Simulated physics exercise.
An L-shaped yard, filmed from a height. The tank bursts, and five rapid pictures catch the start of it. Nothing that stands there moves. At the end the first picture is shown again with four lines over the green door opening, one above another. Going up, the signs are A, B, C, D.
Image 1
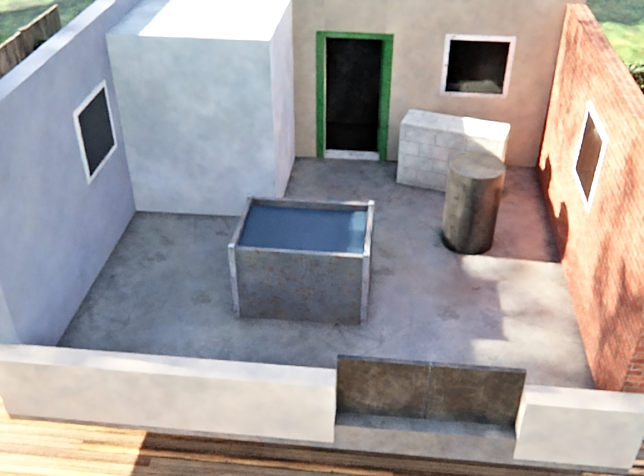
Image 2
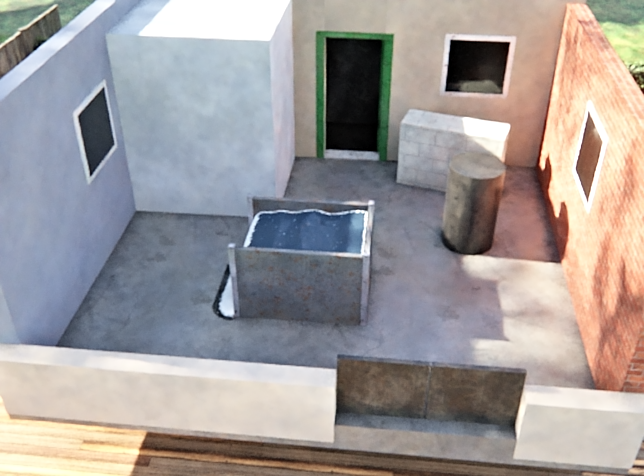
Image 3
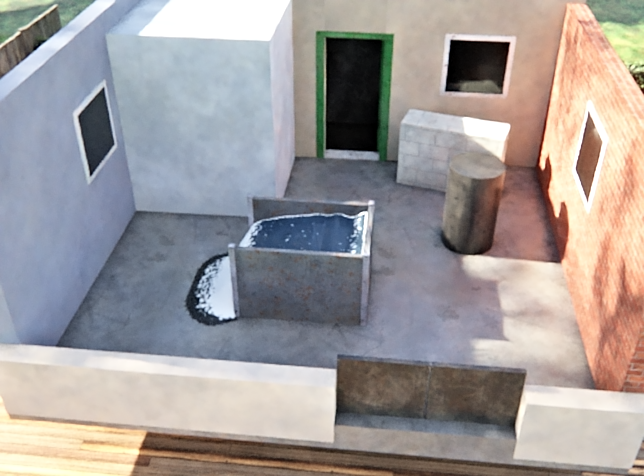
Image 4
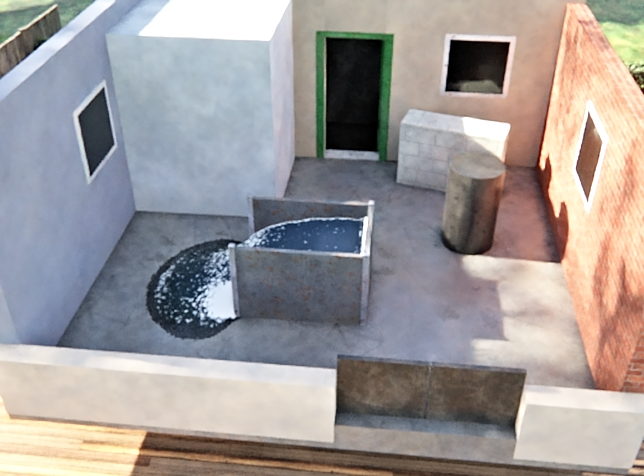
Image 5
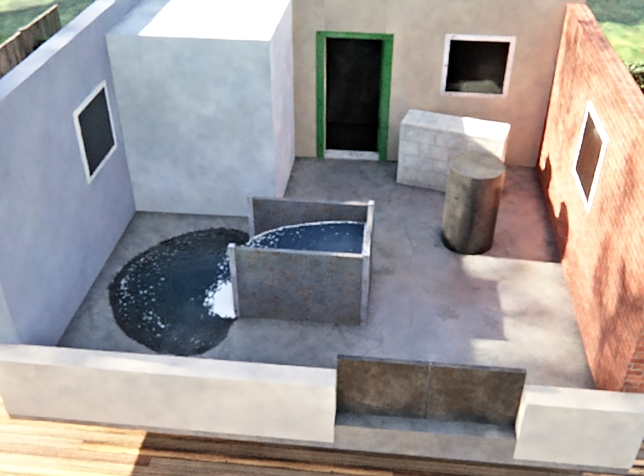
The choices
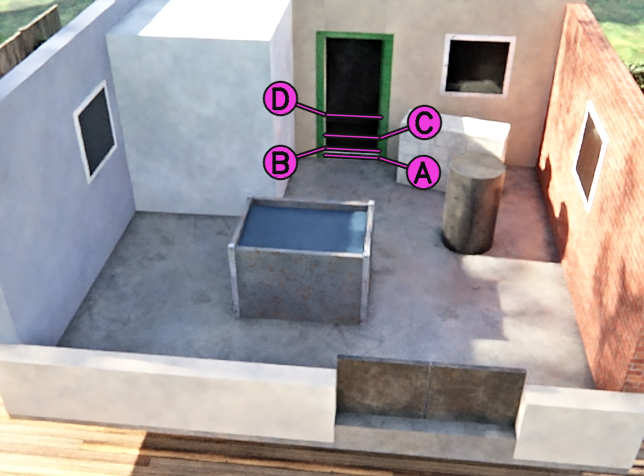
Water pouring from the left side of a raised tank and spreading leftward in a widening pool across a walled grey yard.
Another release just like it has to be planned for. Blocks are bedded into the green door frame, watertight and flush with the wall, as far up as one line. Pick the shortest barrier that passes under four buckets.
Go for A.
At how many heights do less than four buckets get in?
All of the four.
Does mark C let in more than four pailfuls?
No.
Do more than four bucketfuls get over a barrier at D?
No, that is safe.
In magenta, A at (352, 156); B at (352, 149); C at (352, 136); D at (353, 116); from the bottom up A, B, C, D.
If A is chosen, a splash gets over, under a bucket.
If B is chosen, nothing gets over.
If C is chosen, nothing gets over.
If D is chosen, nothing gets over.
